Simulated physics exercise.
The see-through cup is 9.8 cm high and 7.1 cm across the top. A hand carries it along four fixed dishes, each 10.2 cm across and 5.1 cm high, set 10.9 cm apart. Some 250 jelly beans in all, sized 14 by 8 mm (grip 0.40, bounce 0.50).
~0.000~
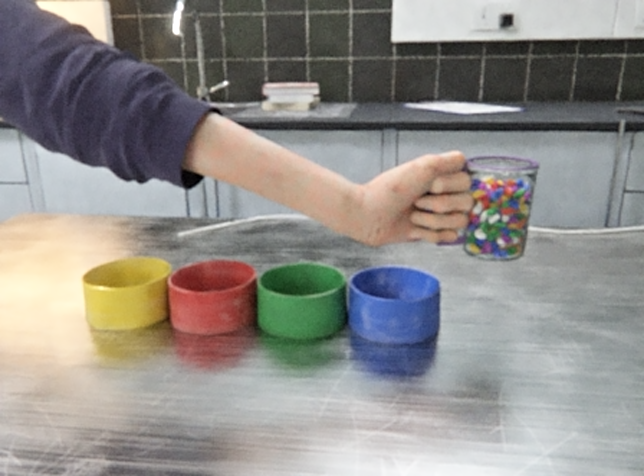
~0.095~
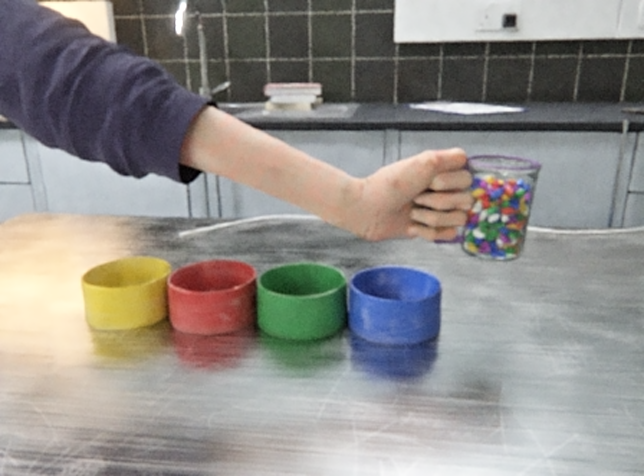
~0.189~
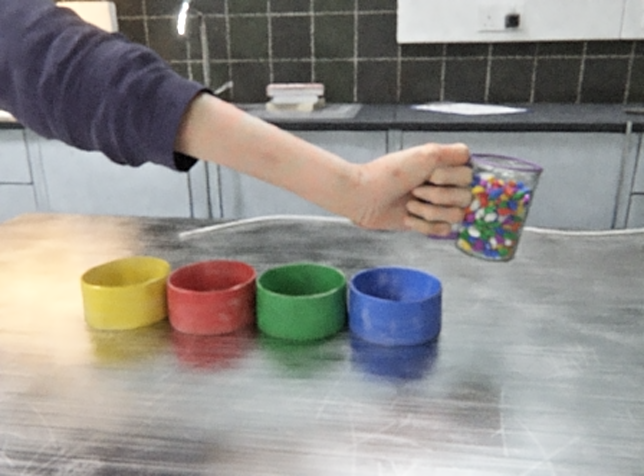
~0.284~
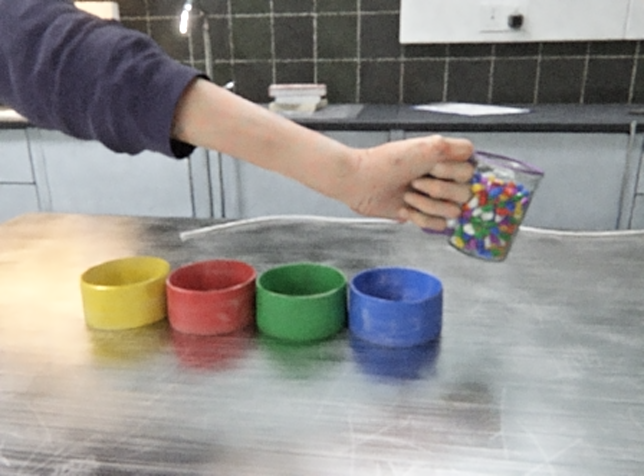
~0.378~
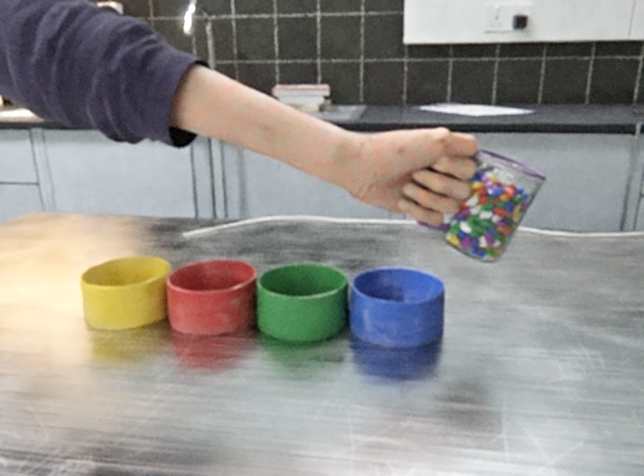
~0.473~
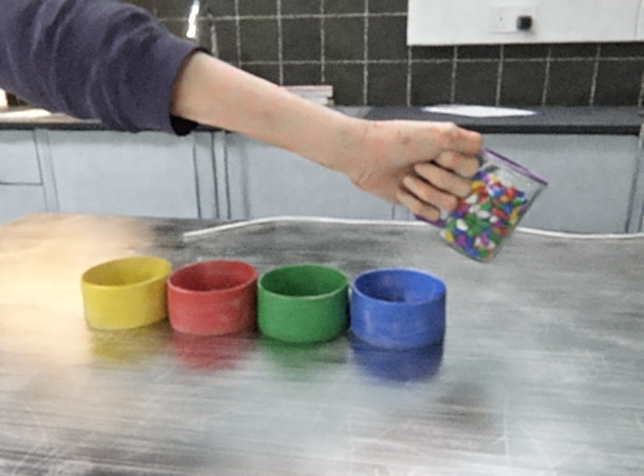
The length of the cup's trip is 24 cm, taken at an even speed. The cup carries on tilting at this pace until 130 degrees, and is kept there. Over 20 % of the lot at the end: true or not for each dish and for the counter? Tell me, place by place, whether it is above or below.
Red dish: Below the mark; blue dish: Below the mark; green dish: Below the mark; yellow dish: Below the mark; counter: Above the mark.
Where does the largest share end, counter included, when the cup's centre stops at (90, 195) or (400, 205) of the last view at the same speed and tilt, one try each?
The winner: Counter, then counter.
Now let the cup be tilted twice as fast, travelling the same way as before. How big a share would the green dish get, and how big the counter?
Shares: Green dish 0, counter 100.
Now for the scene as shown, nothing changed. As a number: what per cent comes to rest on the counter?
About 100 percent.
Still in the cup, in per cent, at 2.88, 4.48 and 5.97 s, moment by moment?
Roughly 0, then 0, then 0.
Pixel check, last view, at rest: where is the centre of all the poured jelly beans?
Near (496, 328).
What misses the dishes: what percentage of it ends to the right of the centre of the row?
It's close to 100 in a hundred.
After 2.88 s, tilt 130 degrees; cup holds 0 %.
After 4.48 s, tilt 130 degrees; cup holds 0 %.
Then, at 5.97 s, tilt 130 degrees; cup holds 0 %.
By 6.3 s all is still; red 0 %, blue 0 %, green 0 %, yellow 0 %, counter 100 %.
